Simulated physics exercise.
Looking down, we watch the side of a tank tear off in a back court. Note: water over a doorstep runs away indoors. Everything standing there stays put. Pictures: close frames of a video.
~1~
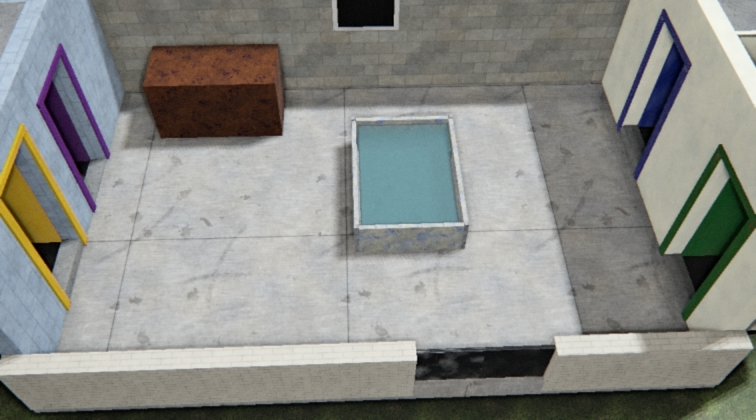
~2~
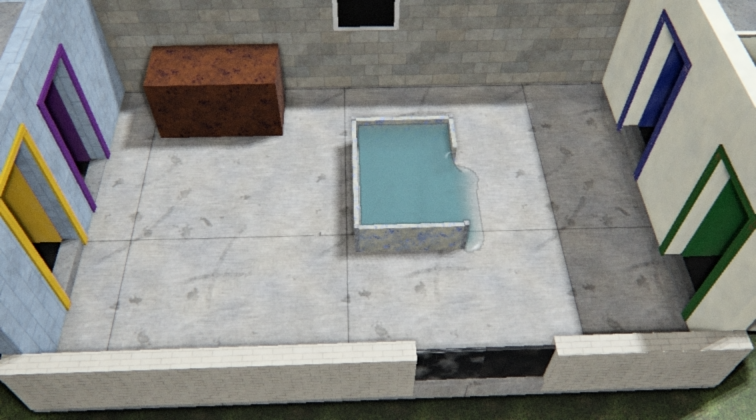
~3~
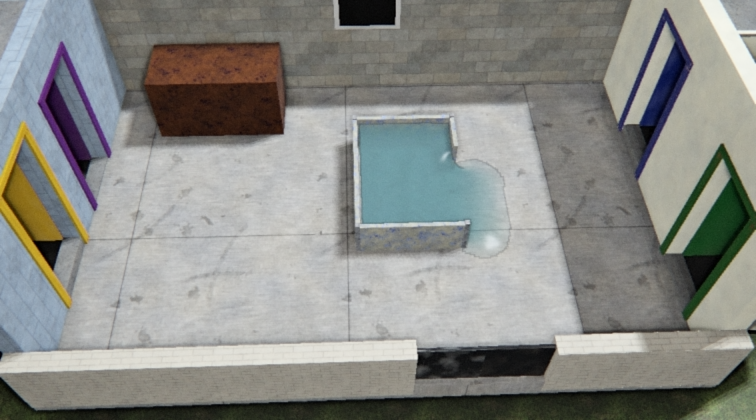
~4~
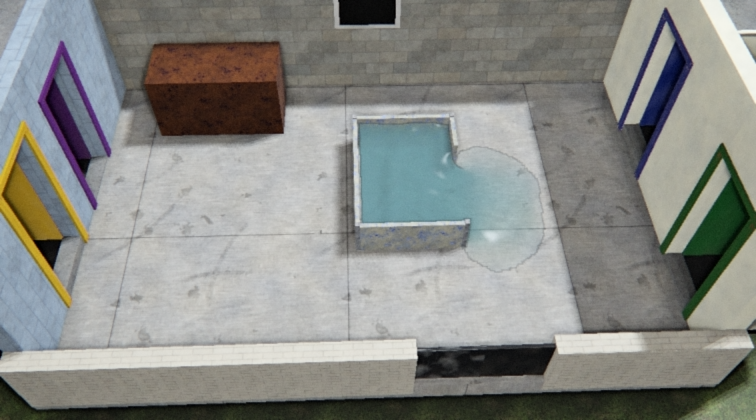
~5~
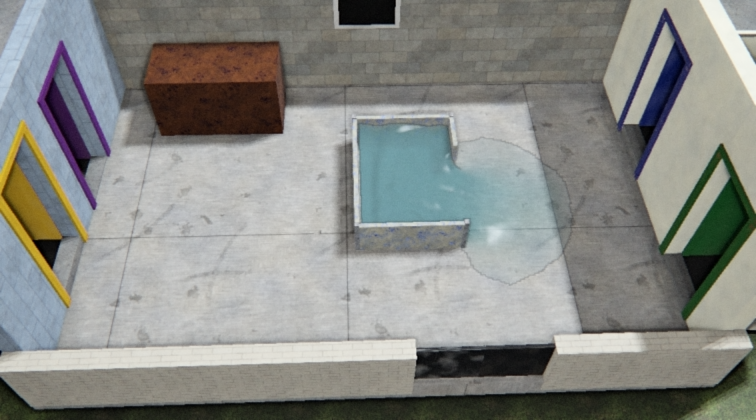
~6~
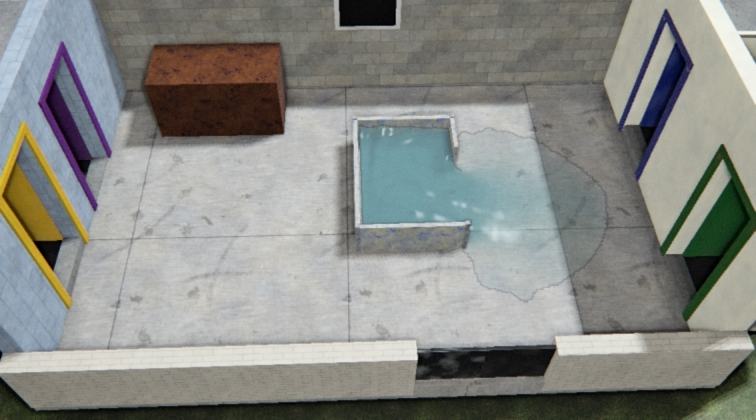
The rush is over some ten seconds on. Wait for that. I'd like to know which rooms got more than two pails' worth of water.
Sure: The yellow door got no more than that; the green door got more than that; the blue door got no more than that; the purple door got no more than that.
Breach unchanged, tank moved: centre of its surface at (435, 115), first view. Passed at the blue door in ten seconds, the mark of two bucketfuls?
Then: The blue one goes over.
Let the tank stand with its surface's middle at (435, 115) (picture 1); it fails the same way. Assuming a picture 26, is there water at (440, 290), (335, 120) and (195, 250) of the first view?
Points in order: Not reached; not reached; not reached.
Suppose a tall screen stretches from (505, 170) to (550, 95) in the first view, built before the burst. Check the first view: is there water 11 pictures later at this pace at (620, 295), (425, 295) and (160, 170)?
Taking the points in order, they are inundated, high and dry and high and dry.
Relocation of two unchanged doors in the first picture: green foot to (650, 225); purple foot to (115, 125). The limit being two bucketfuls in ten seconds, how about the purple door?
Purple does not overflow.
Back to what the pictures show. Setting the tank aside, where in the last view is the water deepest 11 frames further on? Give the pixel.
My pick is (695, 359).
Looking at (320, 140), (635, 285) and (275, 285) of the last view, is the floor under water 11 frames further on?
As listed, the points end up high and dry, soaked and high and dry.
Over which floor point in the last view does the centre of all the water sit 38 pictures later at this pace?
Somewhere around (524, 209) in the last view.
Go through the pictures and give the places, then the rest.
In the first frame, still water in the water tank at (406, 172).
In the second frame, the front is at (475, 246), out from the gap at (456, 199).
In the third frame, the front is at (494, 248), out from the gap at (456, 200).
In the fourth frame, water pours out at (456, 200) and has run to (530, 180).
In the fifth frame, water pours out at (456, 200) and has run to (558, 183).
In the sixth frame, the front is at (598, 192), out from the gap at (457, 201).
A moment on, water covers 20 % of the floor; the yellow door not reached, the green door wet at the sill, nothing in, the blue door wet at the sill, nothing in, the purple door not reached.
Next, water covers 25 % of the floor; the yellow door not reached, the green door over two buckets in, the blue door wet at the sill, nothing in, the purple door not reached.
Then, water covers 30 % of the floor; the yellow door not reached, the green door over two buckets in, the blue door wet at the sill, nothing in, the purple door not reached.
Later, water covers 55 % of the floor; the yellow door not reached, the green door far over two buckets in, the blue door wet at the sill, nothing in, the purple door not reached.
In the end, water covers 75 % of the floor; the yellow door not reached, the green door far over two buckets in, the blue door wet at the sill, nothing in, the purple door not reached.
